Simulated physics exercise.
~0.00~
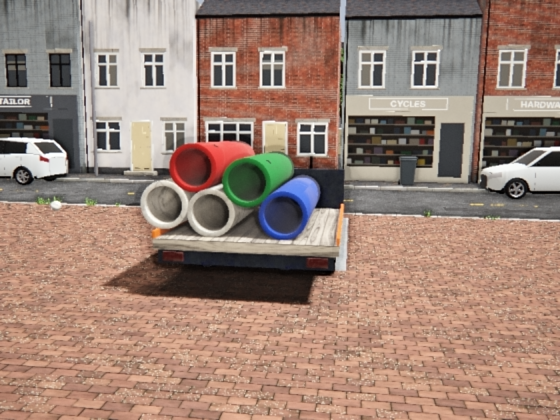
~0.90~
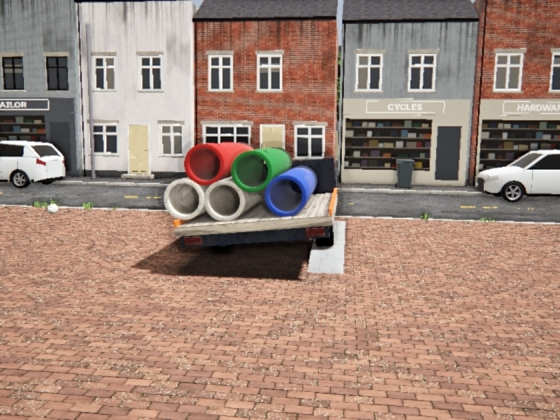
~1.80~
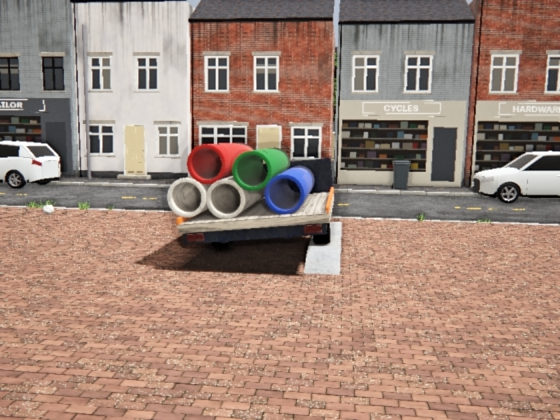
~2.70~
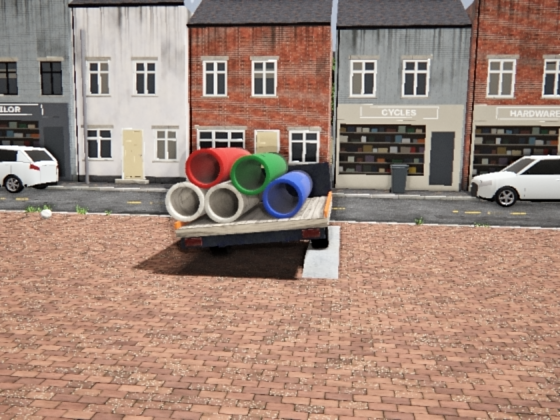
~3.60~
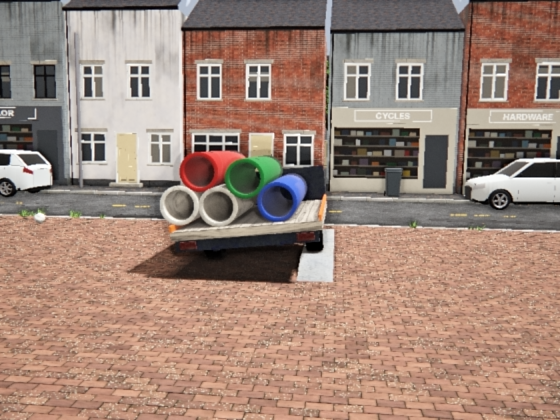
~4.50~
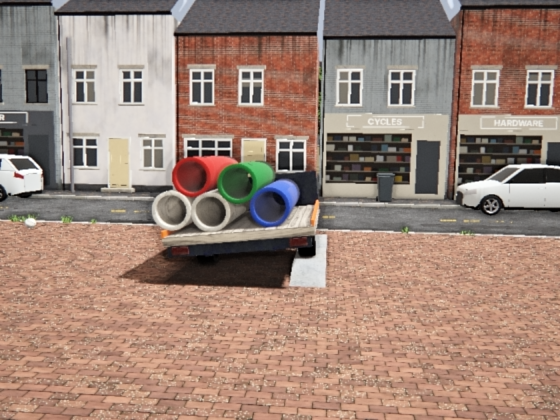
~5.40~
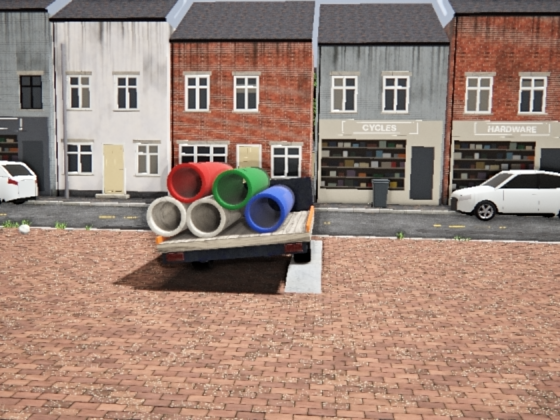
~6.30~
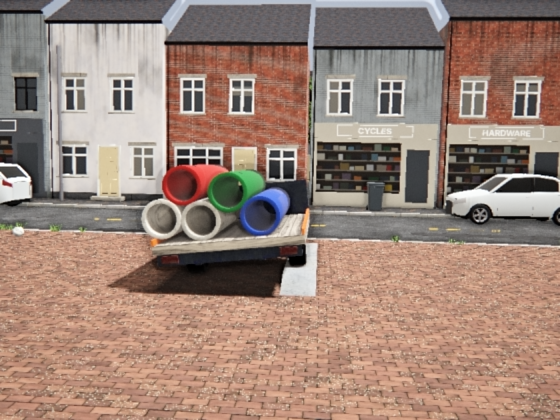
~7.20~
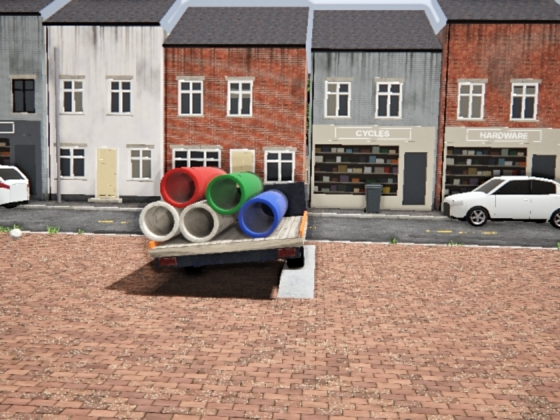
A flatbed trailer loaded with five loose, thick-walled pipes, their open ends facing us, stands on a brick-paved square across from a row of shops and parked white cars. Red and green pipes rest on top of two pale grey ones and a blue one. The trailer creeps away from us until its right side climbs onto a raised slab, tilting the wooden deck down to the left. There it stops, while the view drifts slowly to the right. The pipes stay stacked, and all five remain aboard the slanted deck.
